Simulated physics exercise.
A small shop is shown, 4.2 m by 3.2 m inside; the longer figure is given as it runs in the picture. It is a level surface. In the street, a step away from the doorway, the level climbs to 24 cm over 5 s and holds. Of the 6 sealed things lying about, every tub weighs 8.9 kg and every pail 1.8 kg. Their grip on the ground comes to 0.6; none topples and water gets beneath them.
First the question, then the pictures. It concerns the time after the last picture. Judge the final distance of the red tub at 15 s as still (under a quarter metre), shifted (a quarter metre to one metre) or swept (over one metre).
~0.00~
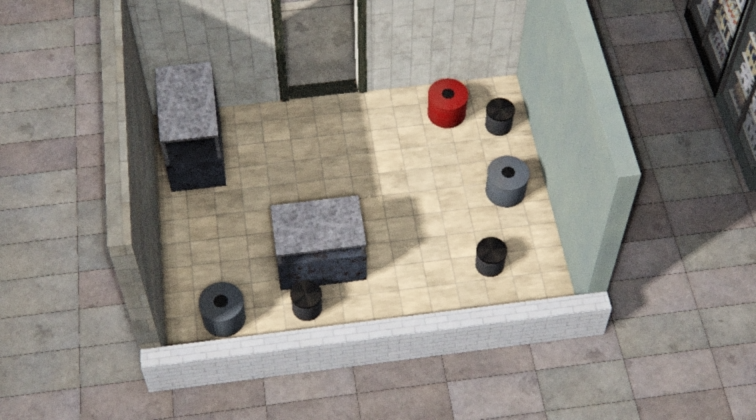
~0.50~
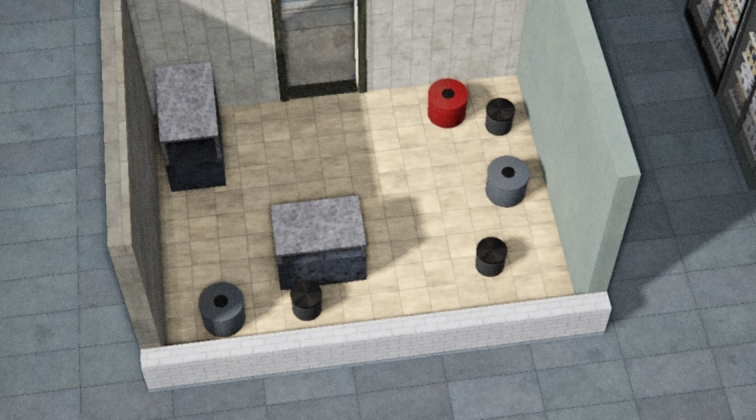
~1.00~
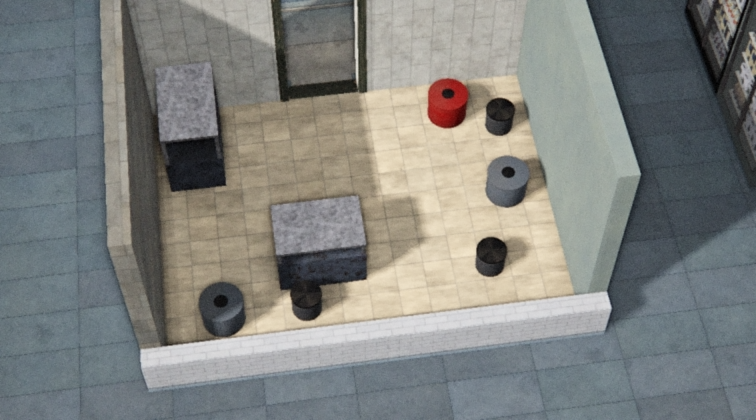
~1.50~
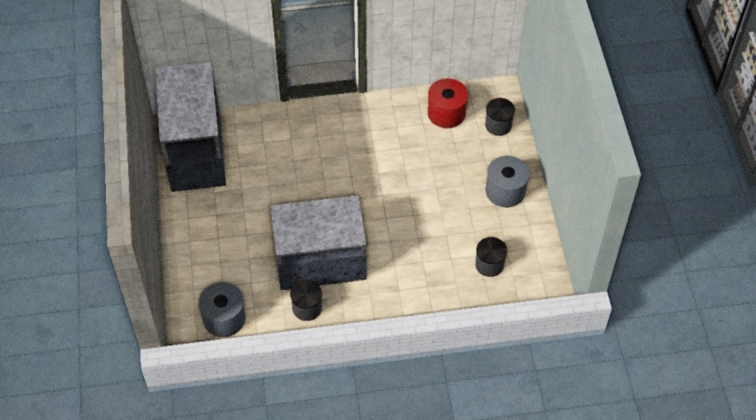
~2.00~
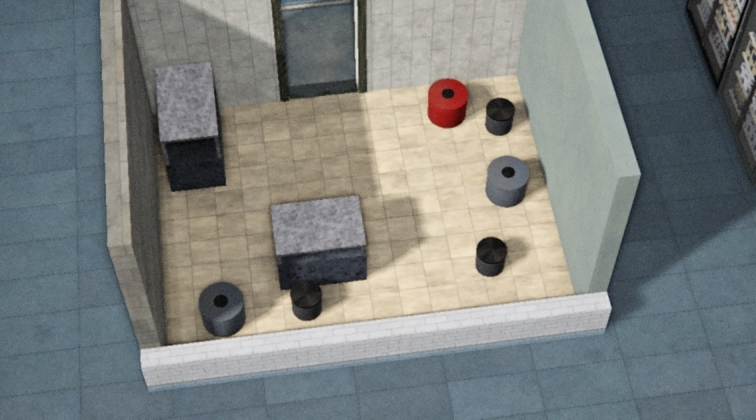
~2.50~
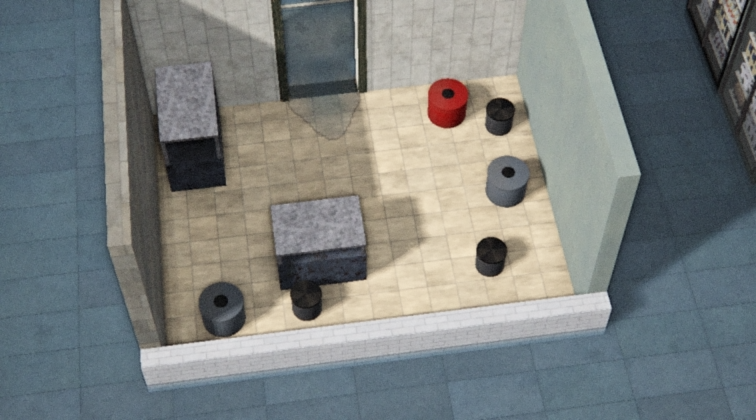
My guess is it drifts off a long way.
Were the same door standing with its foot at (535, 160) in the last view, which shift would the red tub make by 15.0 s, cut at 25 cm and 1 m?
Then the red tub is swept a long way.
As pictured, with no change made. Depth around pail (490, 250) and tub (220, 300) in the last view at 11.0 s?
About 6 and 10 cm.
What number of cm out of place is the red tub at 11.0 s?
It has shifted about 5 cm.
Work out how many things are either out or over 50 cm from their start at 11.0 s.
By that time the total stands at 5.
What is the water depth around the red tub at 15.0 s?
Depth: About 11 cm.
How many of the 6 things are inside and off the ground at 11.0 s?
The count is 5.
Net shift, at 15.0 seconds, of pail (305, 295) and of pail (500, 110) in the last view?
They've ended up 200 cm and 150 cm away, in that order.
After 3.5 s the red tub is near (448, 94), 0.0 m from its start, aground; 0 afloat.
After 6.8 s the red tub is near (448, 94), 0.0 m from its start, aground; 1 afloat.
After 11.0 s the red tub is near (443, 96), 0.1 m from its start, afloat; 5 afloat.
After 15.0 s the red tub is near (441, 200), 1.5 m from its start, afloat; 6 afloat.
